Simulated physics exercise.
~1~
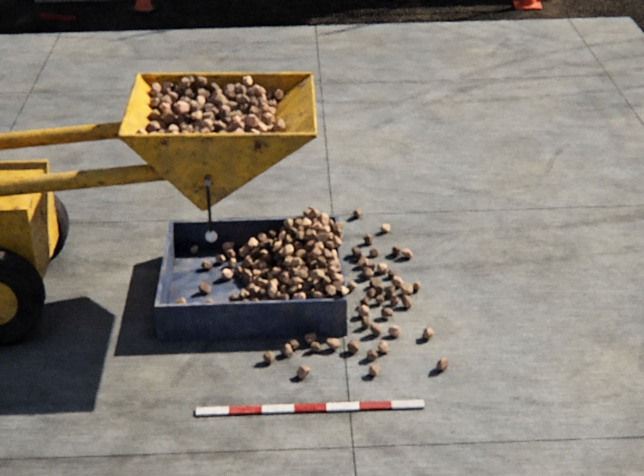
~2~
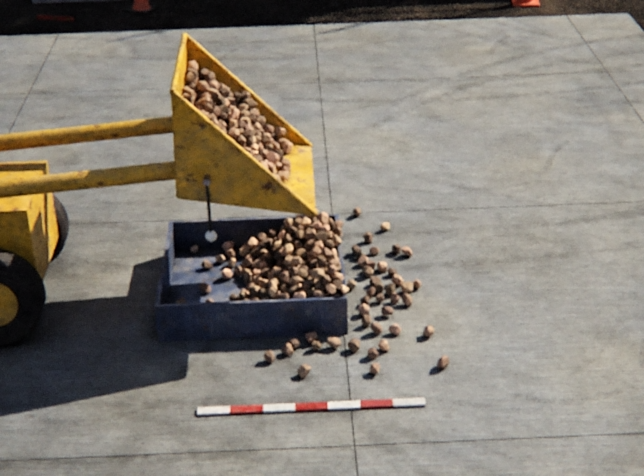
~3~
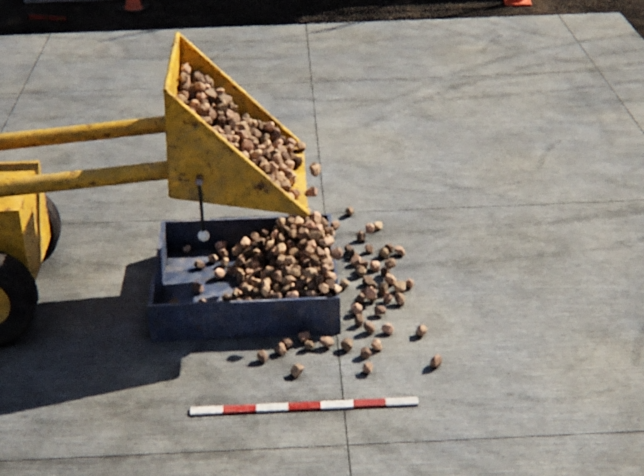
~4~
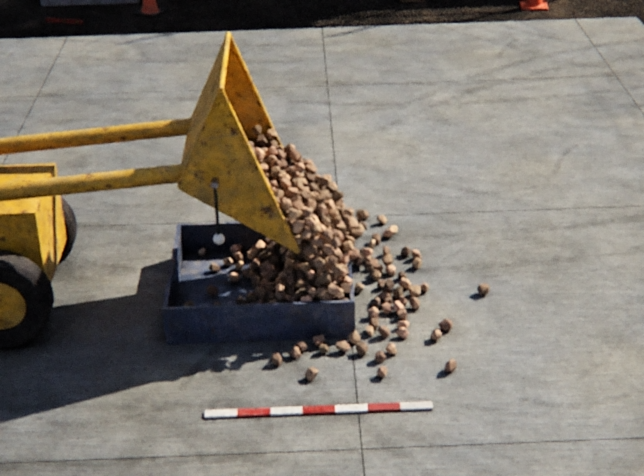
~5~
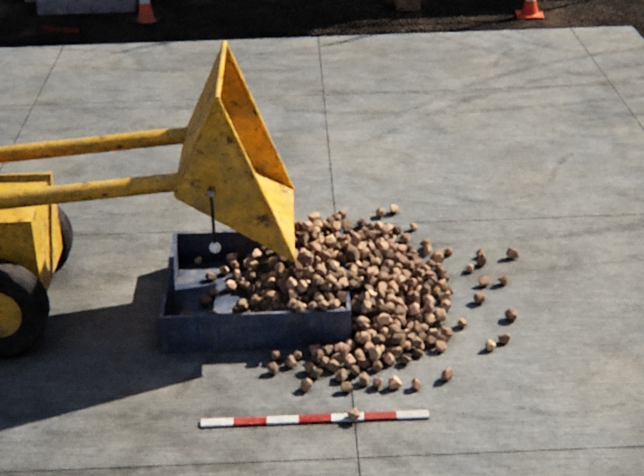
Yellow loader bucket tipping in two stages, pouring brown stones onto a heaped grey bin until they spill across the concrete.
